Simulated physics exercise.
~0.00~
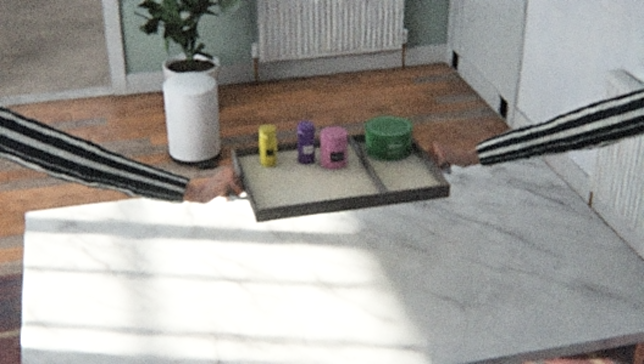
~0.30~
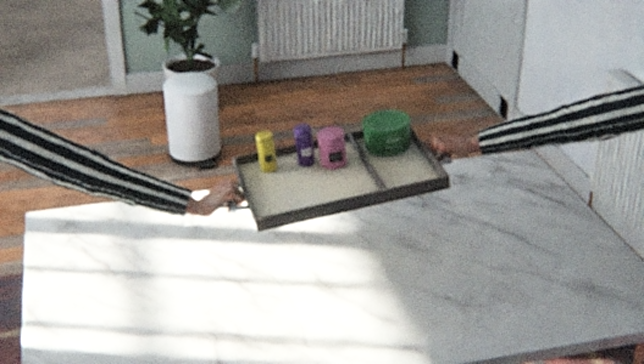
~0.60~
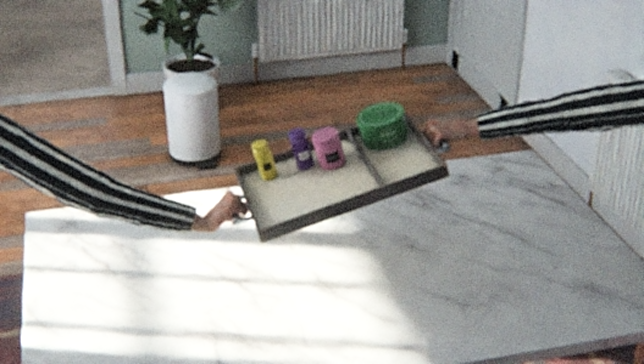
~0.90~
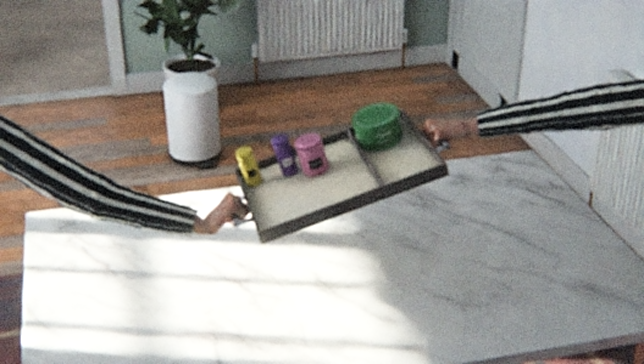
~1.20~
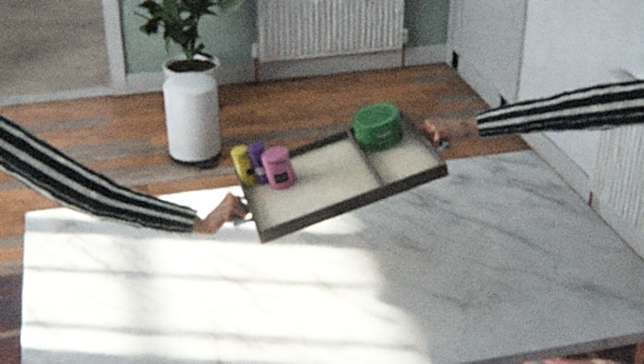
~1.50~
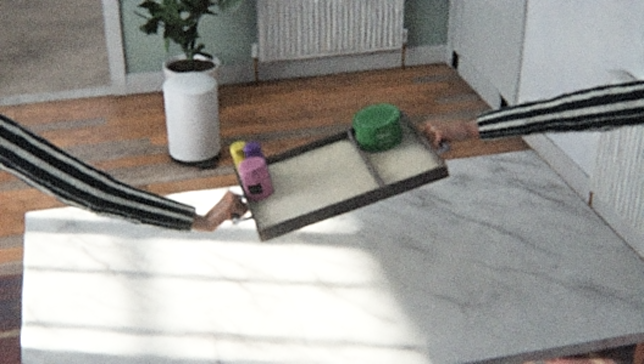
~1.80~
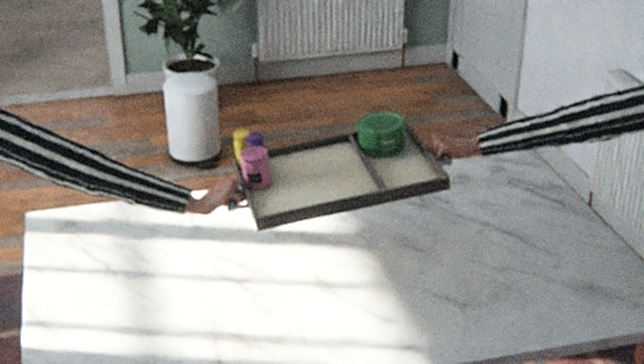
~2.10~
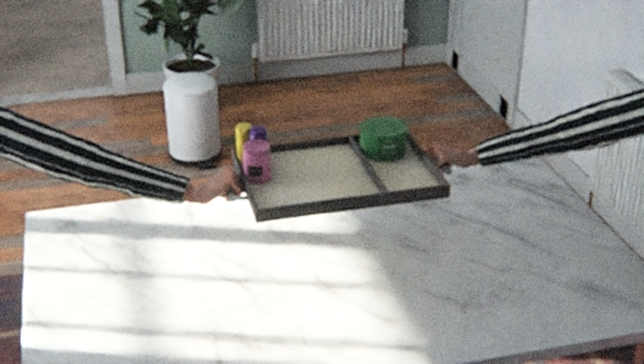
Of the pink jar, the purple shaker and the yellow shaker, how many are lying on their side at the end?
None of them are lying on their side. The pink jar, the purple shaker and the yellow shaker all slid to the left end of the tray but finished upright.
